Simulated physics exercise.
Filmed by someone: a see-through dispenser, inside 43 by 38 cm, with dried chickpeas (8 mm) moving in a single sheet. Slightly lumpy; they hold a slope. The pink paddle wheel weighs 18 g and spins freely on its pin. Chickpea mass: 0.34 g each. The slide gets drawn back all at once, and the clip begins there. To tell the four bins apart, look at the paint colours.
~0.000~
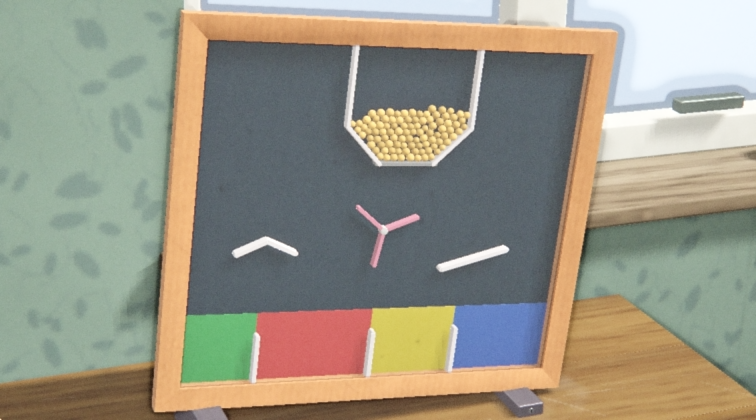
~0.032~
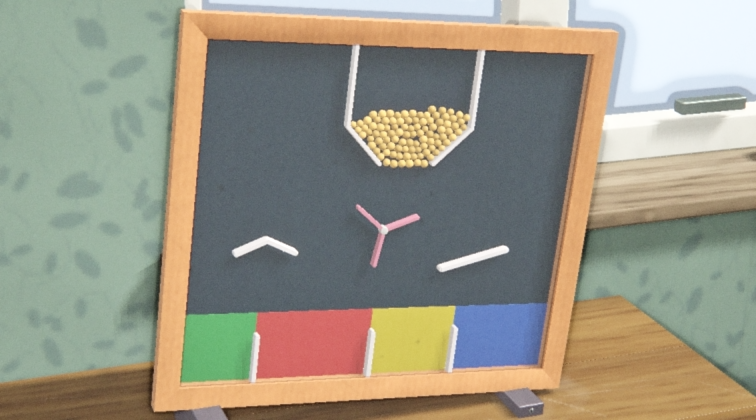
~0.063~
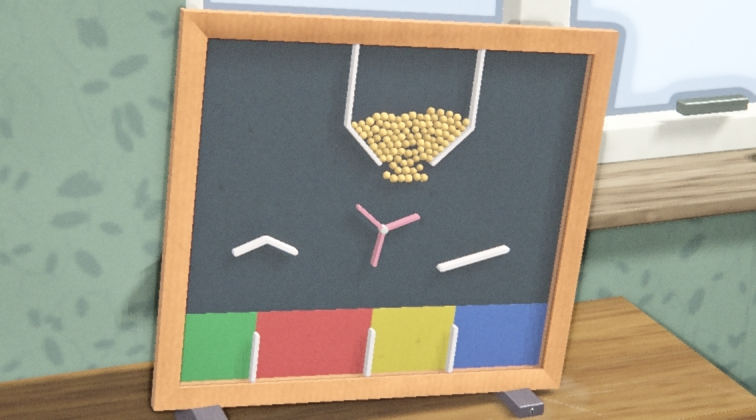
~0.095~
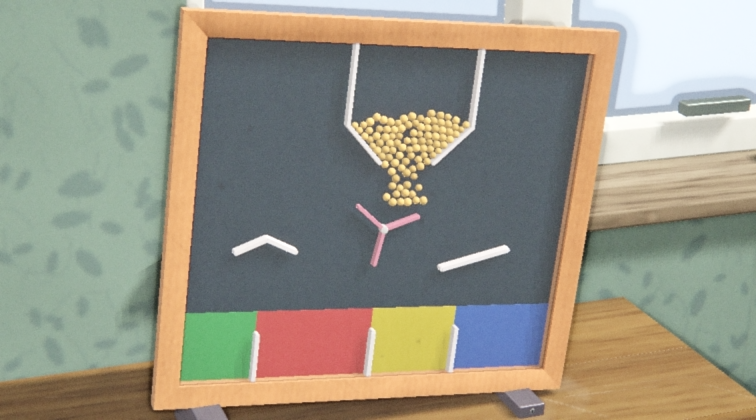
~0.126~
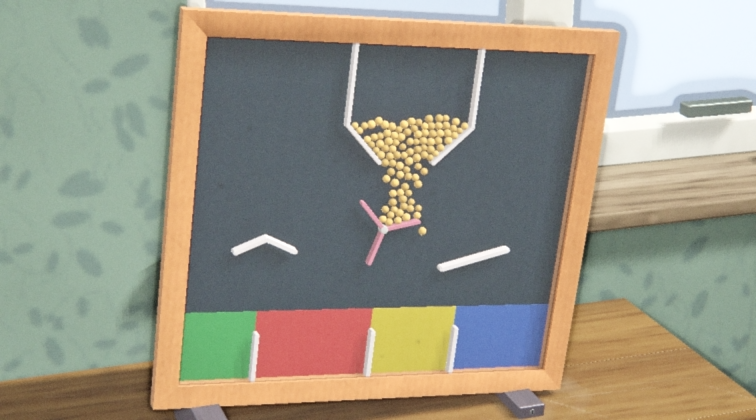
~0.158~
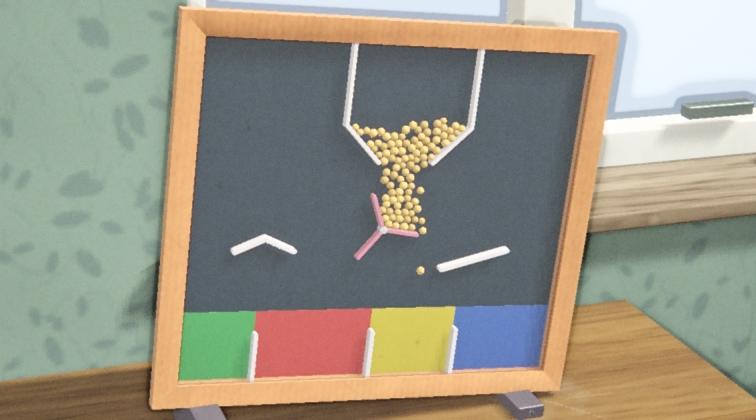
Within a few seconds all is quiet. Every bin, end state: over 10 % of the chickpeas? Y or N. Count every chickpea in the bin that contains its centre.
Red: N; blue: N; green: N; yellow: Y.
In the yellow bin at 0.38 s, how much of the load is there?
Share: About 35 percent.
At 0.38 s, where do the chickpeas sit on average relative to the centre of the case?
The middle sits around 4 cm right and 7 cm below.
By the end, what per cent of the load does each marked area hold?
Result: Red bin = 0, blue bin = 5, green bin = 0, yellow bin = 80.
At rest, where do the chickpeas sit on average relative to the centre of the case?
Right: About 5 cm; below: About 15 cm.
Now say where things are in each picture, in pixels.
The first picture shows tilted 6° clockwise; about 100 chickpeas; chickpeas centred (413, 132); pink paddle wheel (383, 230); red (313, 344), blue (497, 336), green (217, 348), yellow (410, 340); slide (376, 163) to (434, 163).
The second picture shows chickpeas centred (413, 134); 4 out, bottom chickpea (424, 164).
The third picture shows chickpeas centred (410, 137); 13 out, bottom chickpea (424, 178).
The fourth picture shows chickpeas centred (409, 150); 22 out, bottom chickpea (423, 201); pink paddle wheel (383, 229).
The fifth picture shows chickpeas centred (409, 161); 33 out, bottom chickpea (422, 231).
The sixth picture shows chickpeas centred (405, 172); 44 out, bottom chickpea (421, 271); pink paddle wheel (382, 229); wall ends (255, 335), (371, 331), (454, 329), (440, 269) to (506, 250), (234, 251) to (293, 251), (356, 39) to (378, 162).
After 0.26 s, the chickpeas' middle is 4 cm right of and level with the centre; nothing in the marked areas.
After 0.38 s, the chickpeas' middle is 4 cm right of and 7 cm below the centre; yellow 35 %.
After 0.61 s, the chickpeas' middle is 5 cm right of and 15 cm below the centre; blue 5 %, yellow 75 %.
All still by 3.1 s, red 0 %, blue 5 %, green 0 %, yellow 80 %, elsewhere 15 %.
